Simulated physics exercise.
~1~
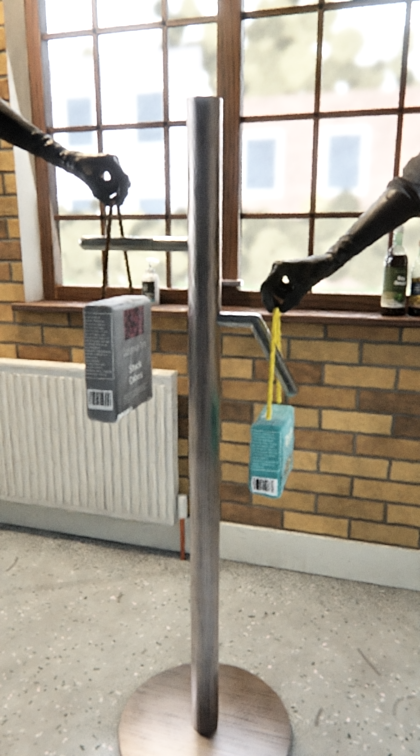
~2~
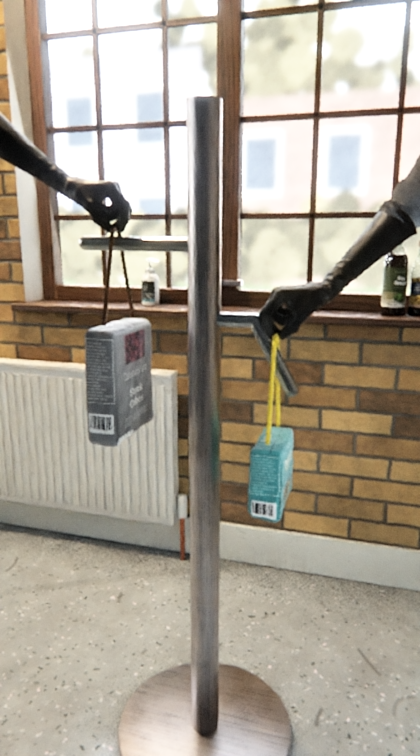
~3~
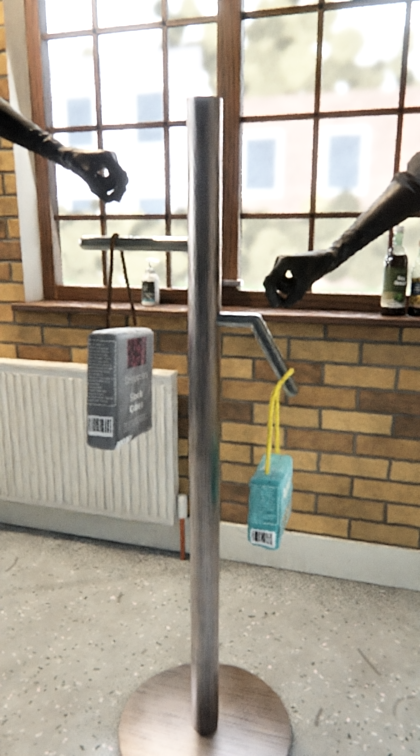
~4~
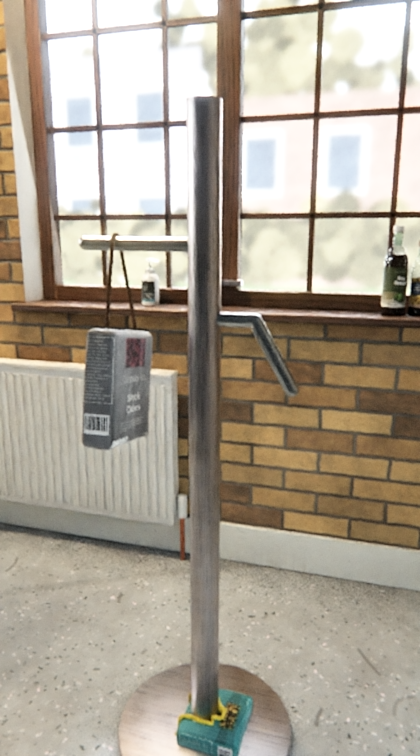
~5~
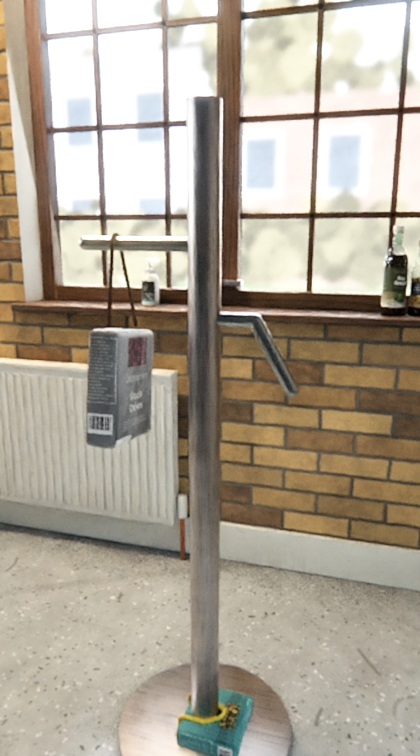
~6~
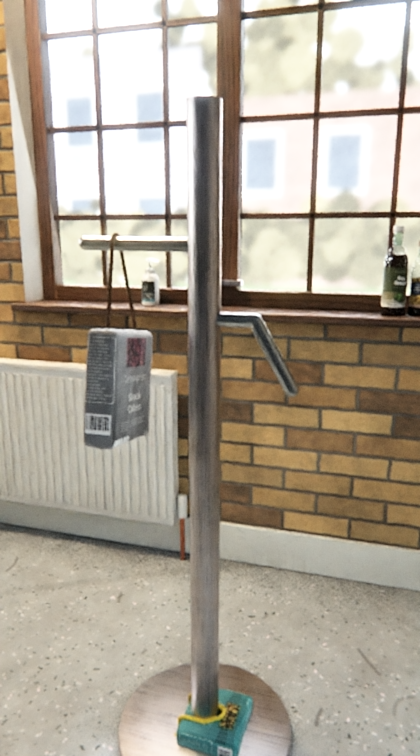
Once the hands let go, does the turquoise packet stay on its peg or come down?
The turquoise packet comes down, slipping off the sloping right peg and ending on its side at the foot of the post. The grey packet holds on to the left peg.
